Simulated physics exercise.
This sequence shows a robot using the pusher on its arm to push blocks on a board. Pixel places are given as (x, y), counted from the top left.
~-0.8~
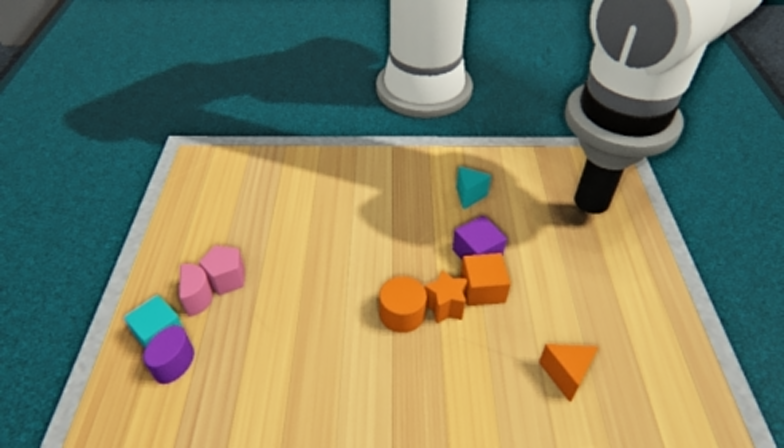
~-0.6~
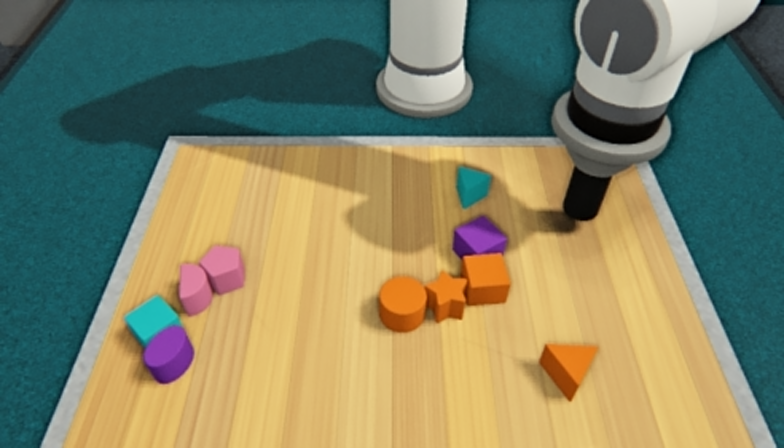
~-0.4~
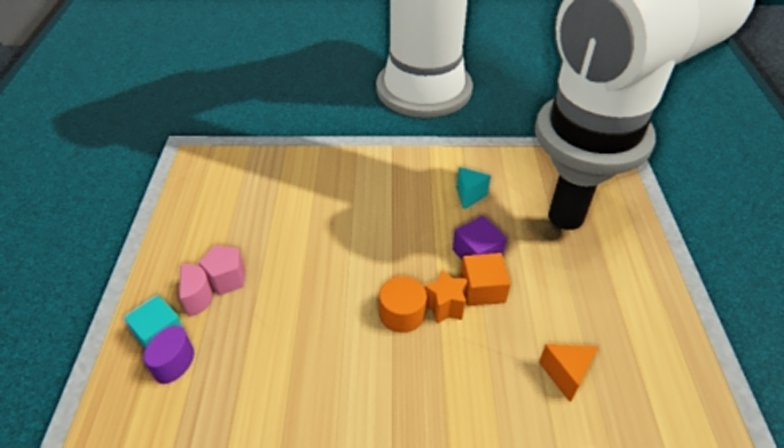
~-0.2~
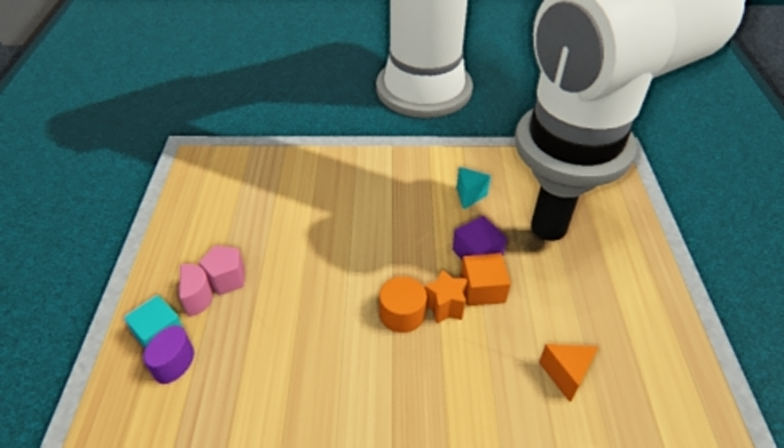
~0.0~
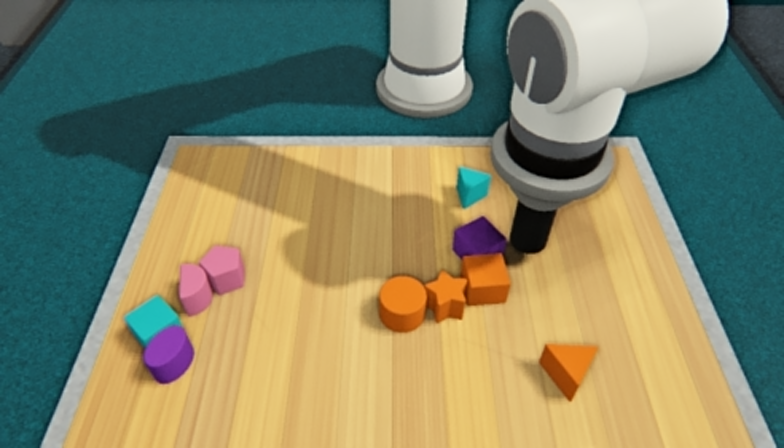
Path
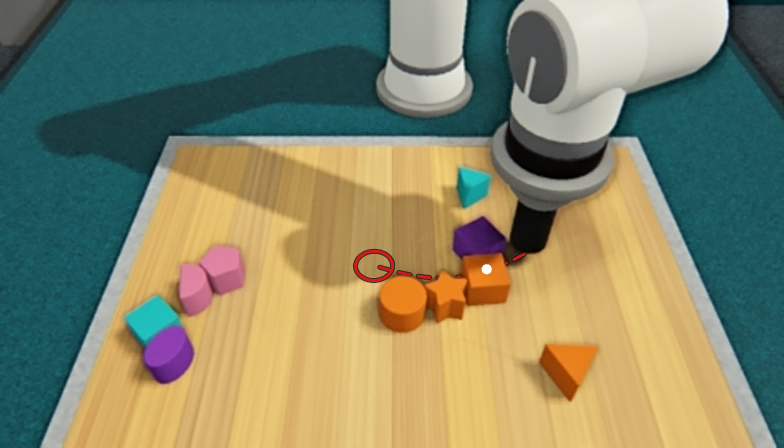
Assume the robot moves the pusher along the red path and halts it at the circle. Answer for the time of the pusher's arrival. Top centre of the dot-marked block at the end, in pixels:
I'd expect the centre of its top face to be at (465, 290).
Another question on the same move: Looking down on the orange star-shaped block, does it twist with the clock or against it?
It ends up turned clockwise.
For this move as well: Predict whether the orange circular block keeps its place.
It is shifted.
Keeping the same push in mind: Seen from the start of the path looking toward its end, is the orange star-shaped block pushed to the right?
No.
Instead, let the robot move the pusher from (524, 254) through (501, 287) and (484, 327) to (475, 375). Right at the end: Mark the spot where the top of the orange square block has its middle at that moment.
I'd place it at (436, 340), taking the centre of its top.
The drawn path runs from (524, 254) over (480, 273) and (426, 277) to (374, 266); the dot is on the orange square block.
The first path, step by step. One third of the way, pusher at (480, 260); orange circular block at (394, 297); orange star-shaped block at (435, 303), turned 35° clockwise; purple square block at (449, 234), turned 65° clockwise; orange square block at (474, 287), turned 45° anticlockwise.
Two thirds of the way, pusher at (427, 264); orange circular block at (392, 298); orange star-shaped block at (431, 309), turned 45° clockwise; purple square block at (421, 228); orange square block at (465, 290), turned 85° anticlockwise.
At the end, pusher at (374, 252); orange circular block at (392, 298); orange star-shaped block at (431, 309), turned 45° clockwise; purple square block at (419, 226), turned 135° clockwise; orange square block at (465, 290), turned 85° anticlockwise.
